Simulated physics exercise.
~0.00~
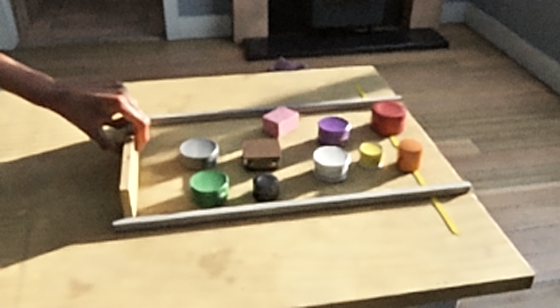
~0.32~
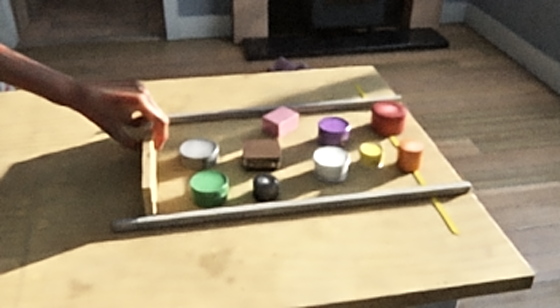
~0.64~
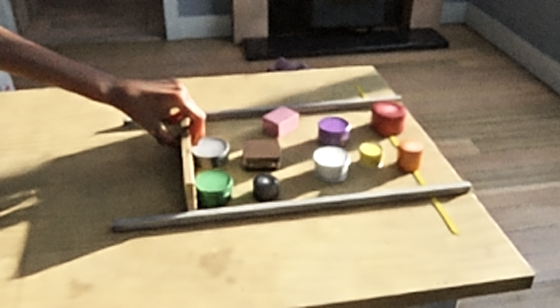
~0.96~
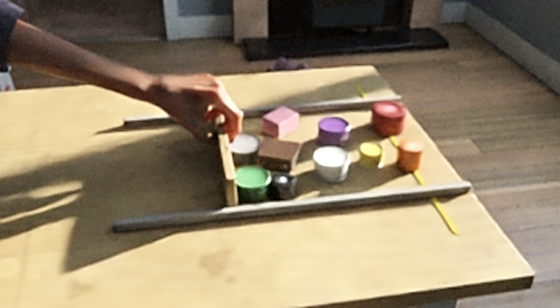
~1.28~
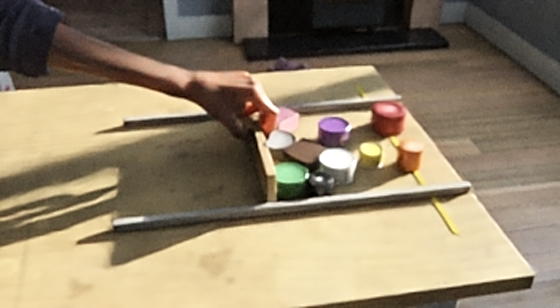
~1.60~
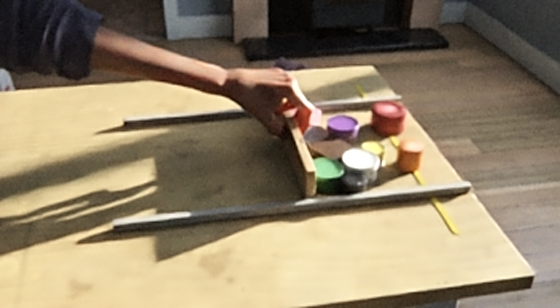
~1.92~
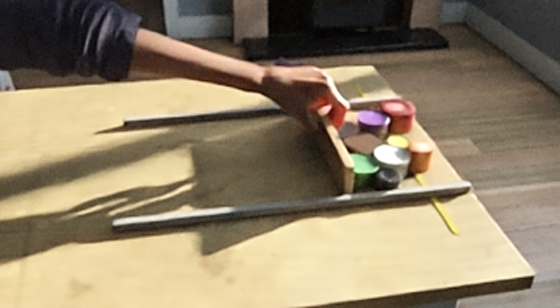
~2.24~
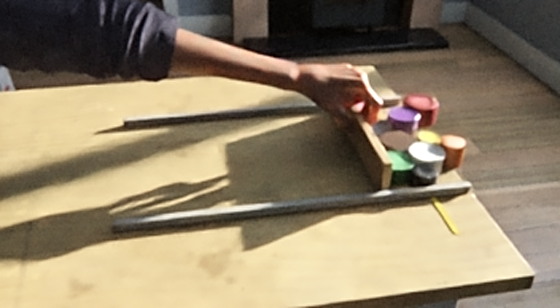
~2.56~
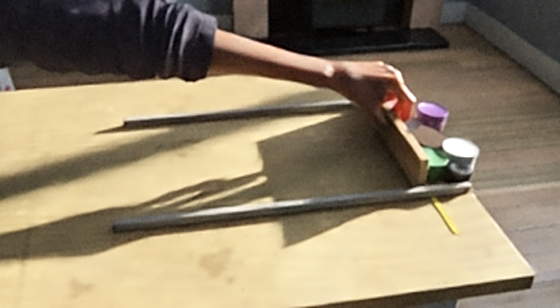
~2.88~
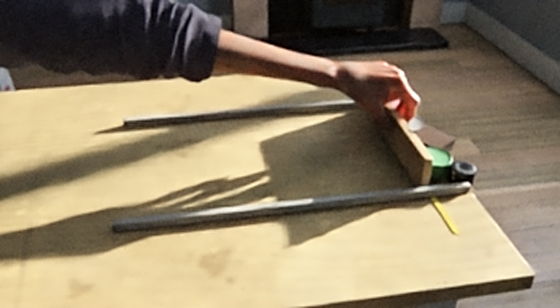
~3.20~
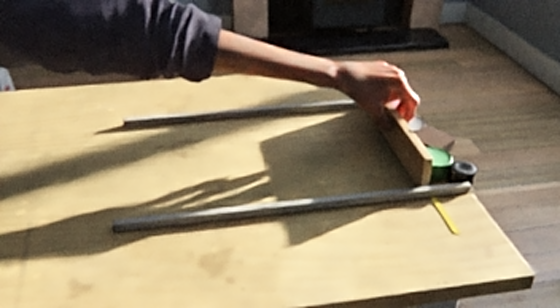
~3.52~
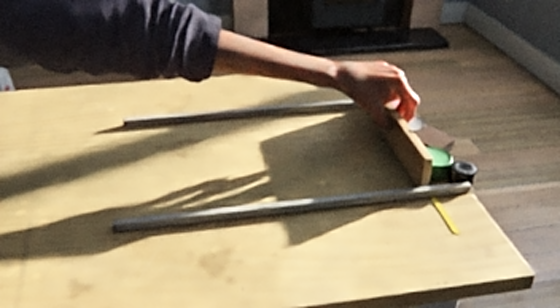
A hand slid an upright wooden board rightward between two rails, gathering small colourful tubs and blocks and pushing them to the table's edge, where most dropped off before the board stopped, leaving the green one and a few others at the end.
